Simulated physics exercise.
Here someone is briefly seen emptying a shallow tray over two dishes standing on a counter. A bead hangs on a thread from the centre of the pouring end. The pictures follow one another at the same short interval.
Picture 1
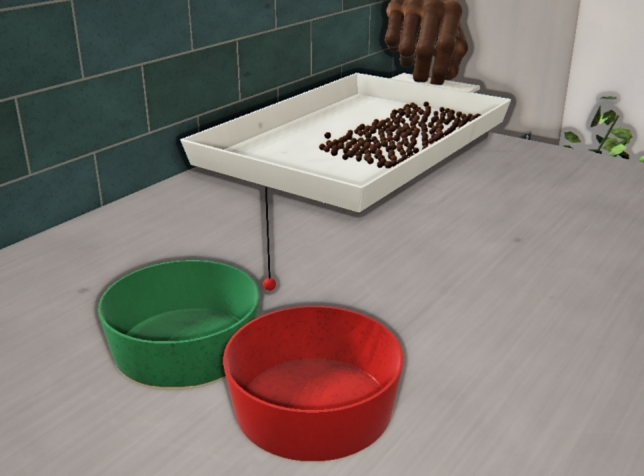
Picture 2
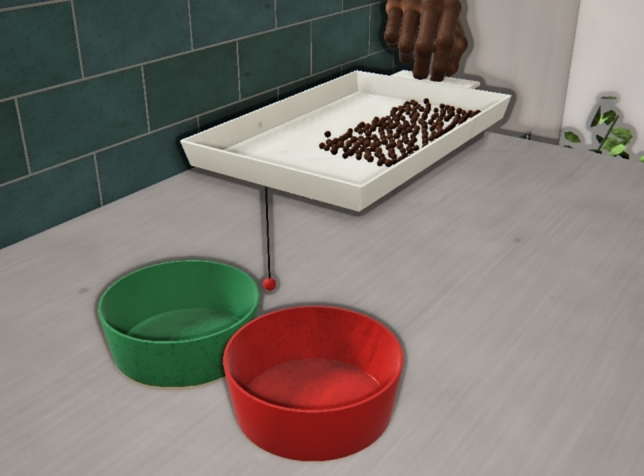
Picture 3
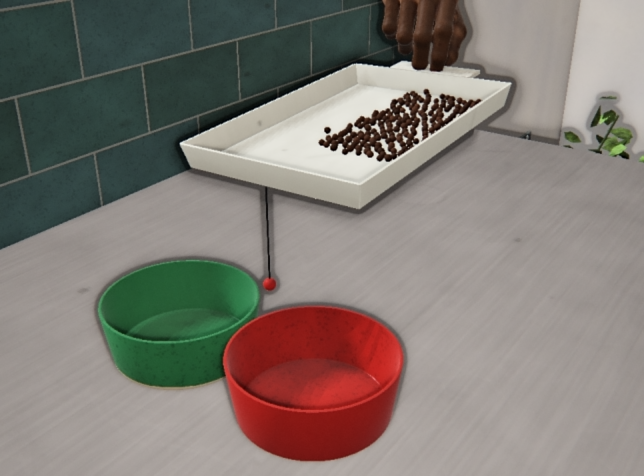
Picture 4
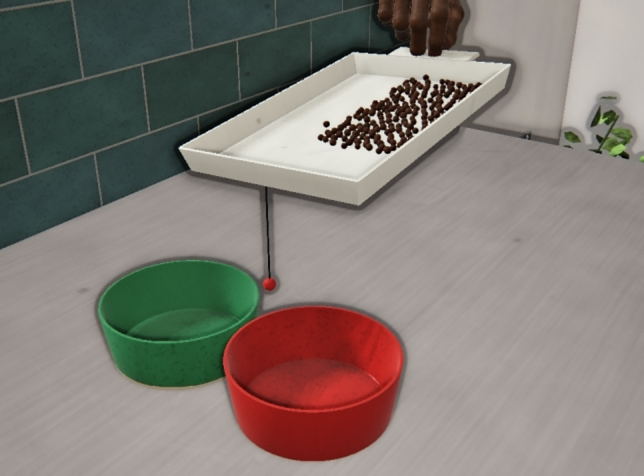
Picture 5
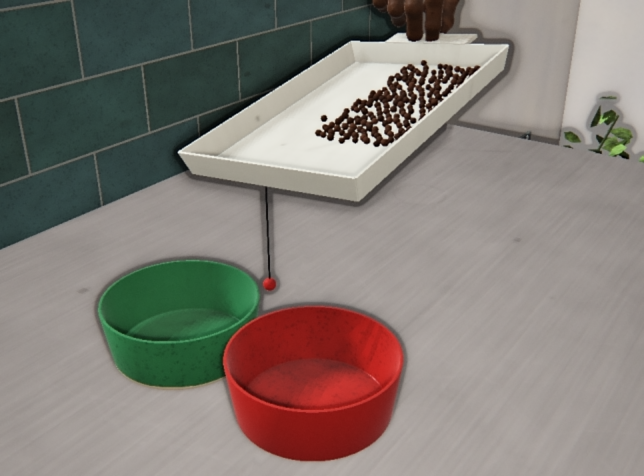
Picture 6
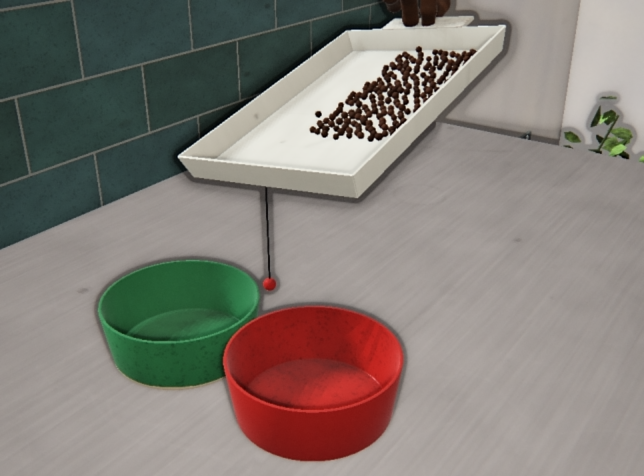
A shallow white tray with small dark brown berries heaped toward its far end is held above a pale grey counter, seen from slightly above beside a dark green tiled wall. Below it sit a green dish at left and a red dish at right, with a red bead hanging on a thread. A hand raises the far end steadily, the near end tilting slightly down toward its left corner, while the camera stays still.
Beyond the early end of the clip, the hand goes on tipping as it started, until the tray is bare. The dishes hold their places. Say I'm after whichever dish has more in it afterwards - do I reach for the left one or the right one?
Reach for the left one.
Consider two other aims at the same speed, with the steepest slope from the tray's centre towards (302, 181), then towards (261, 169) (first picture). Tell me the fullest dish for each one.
Try 1: The right-side dish; try 2: The left-side dish.
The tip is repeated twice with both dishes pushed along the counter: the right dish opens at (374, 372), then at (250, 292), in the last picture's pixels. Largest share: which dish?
Try 1: The left-side dish; try 2: The right-side dish.
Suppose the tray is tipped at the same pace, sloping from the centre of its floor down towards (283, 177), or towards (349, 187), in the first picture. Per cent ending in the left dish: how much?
Shares, approx.: 40 %, then 0 %.
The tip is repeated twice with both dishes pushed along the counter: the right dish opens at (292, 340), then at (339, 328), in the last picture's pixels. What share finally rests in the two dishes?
Close to 100 %, followed by close to 100 %.
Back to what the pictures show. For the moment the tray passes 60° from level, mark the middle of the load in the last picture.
Near (213, 179).
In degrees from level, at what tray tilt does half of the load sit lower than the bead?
Around 95° at that moment.
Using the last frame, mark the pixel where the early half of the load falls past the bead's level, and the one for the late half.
It passes near (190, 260) first and then near (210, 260).
Soon after the last picture, tray tipped steeply; most on the tray; about a quarter in the left dish; a stray few in the air.
A little later, tray tipped right over; about a quarter on the tray; about two thirds in the left dish; a stray few outside both; a small part in the air.
Later still, tray tipped past a quarter turn; nearly all in the left dish; a stray few outside both.
At rest, tray tipped past a quarter turn; none in the right dish; nearly all in the left dish; a stray few outside both.
